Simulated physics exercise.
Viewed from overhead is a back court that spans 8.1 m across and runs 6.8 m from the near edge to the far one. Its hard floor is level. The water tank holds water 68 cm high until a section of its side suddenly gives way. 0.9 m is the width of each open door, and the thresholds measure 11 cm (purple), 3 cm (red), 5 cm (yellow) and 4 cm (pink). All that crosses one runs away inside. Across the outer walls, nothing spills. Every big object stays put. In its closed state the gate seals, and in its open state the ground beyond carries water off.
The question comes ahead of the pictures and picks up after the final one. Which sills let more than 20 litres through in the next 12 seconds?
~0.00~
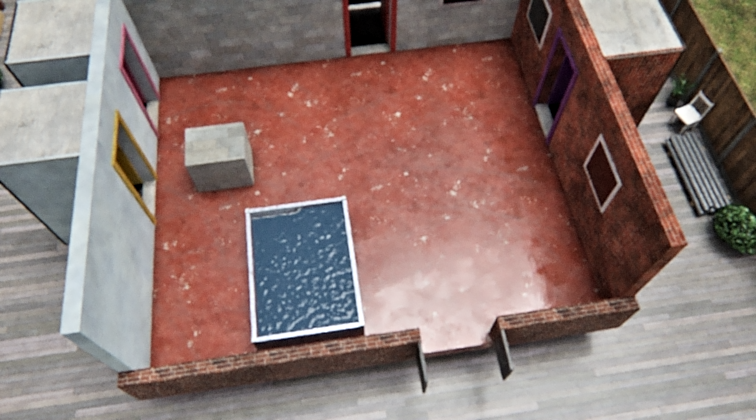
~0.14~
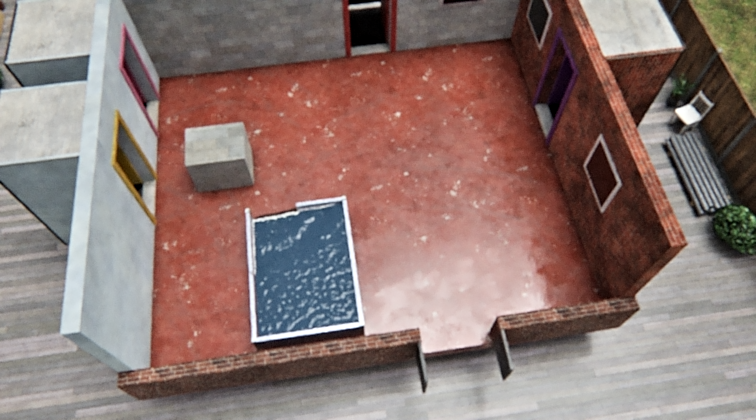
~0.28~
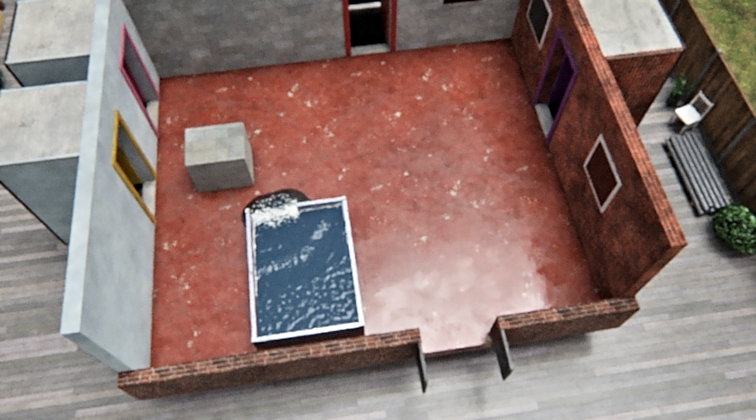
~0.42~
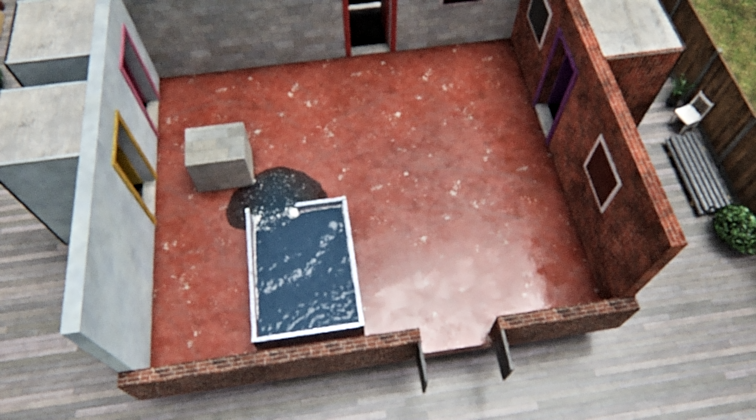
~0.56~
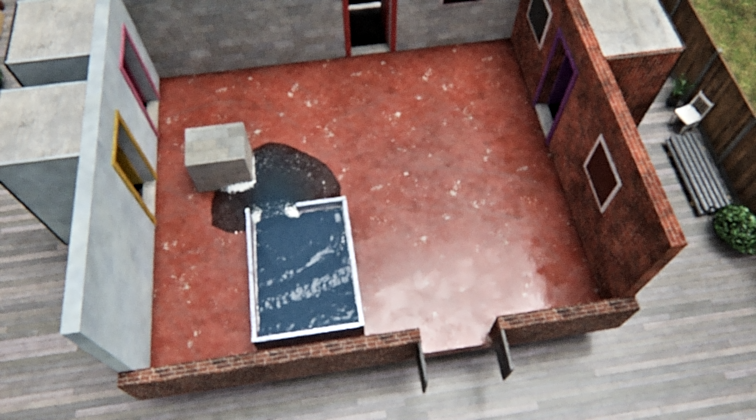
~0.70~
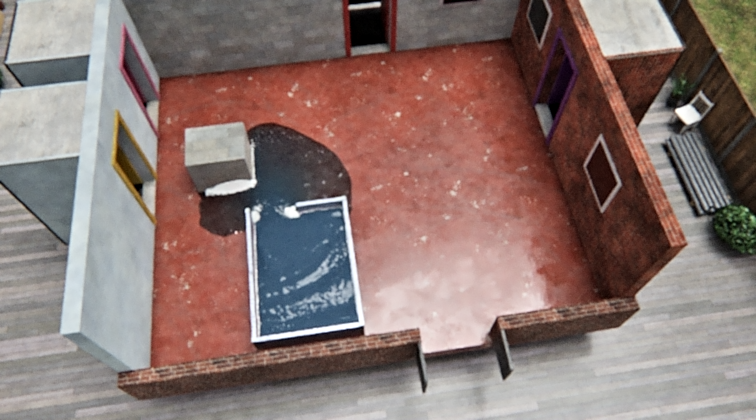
My prediction: For the purple door I'd say within the limit; for the red door I'd say above the limit; for the yellow door I'd say above the limit; for the pink door I'd say above the limit.
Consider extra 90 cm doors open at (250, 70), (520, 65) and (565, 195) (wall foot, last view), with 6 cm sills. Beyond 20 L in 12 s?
The first one exceeds it, the second one exceeds it, and the third one doesn't reach it.
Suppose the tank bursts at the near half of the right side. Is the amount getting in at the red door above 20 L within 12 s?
Then: Red above.
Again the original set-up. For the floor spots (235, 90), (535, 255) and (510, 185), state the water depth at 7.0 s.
Listed order: 6 / 0 / 1 cm.
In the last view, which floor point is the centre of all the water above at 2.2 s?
Roughly (293, 225) in the last picture.
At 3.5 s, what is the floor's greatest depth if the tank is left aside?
Peak depth: Approx. 22 cm.
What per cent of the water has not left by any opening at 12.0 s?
Roughly 84 percent.
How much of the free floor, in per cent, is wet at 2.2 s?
30 %.
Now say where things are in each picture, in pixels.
The first picture shows the water tank at (303, 267) is whole and still, 68 cm deep.
In the second picture, water pours out on the water tank's far side and has run 0.5 m, to a hidden place; typically 9 cm deep outside, 68 cm at the water tank's back.
In the third picture, water pours out on the water tank's far side and has run 0.8 m, to (294, 193); typically 11 cm deep outside, 68 cm at the water tank's back.
In the fourth picture, the front is at (285, 171), 1.3 m from the gap on the water tank's far side; 1.7 m2 of floor is under water; 68 cm left at the back of the water tank.
In the fifth picture, water pours out on the water tank's far side and has run 1.9 m, to (266, 147); typically 6 cm deep outside, 68 cm at the water tank's back.
In the sixth picture, water pours out on the water tank's far side and has run 2.4 m, to (256, 130); typically 5 cm deep outside, 66 cm at the water tank's back.
After 1.4 s water covers 20 % of the floor and is deepest (38 cm) near (247, 186); purple door not reached, red door not reached, yellow door 9 cm at the sill, 2 L in, pink door not reached.
After 2.2 s water covers 30 % of the floor and is deepest (32 cm) near (247, 186); purple door not reached, red door not reached, yellow door 9 cm at the sill, 69 L in, pink door not reached.
After 3.5 s water covers 40 % of the floor and is deepest (22 cm) near (268, 223); purple door not reached, red door 9 cm at the sill, 24 L in, yellow door 10 cm at the sill, 156 L in, pink door 8 cm at the sill, 0 L in.
After 7.0 s water covers 65 % of the floor and is deepest (14 cm) near (268, 223); purple door 6 cm at the sill, 0 L in, red door 5 cm at the sill, 57 L in, yellow door 9 cm at the sill, 250 L in, pink door 8 cm at the sill, 35 L in.
After 12.0 s water covers 90 % of the floor and is deepest (9 cm) near (247, 186); purple door 4 cm at the sill, 0 L in, red door 4 cm at the sill, 67 L in, yellow door 8 cm at the sill, 292 L in, pink door 6 cm at the sill, 54 L in.
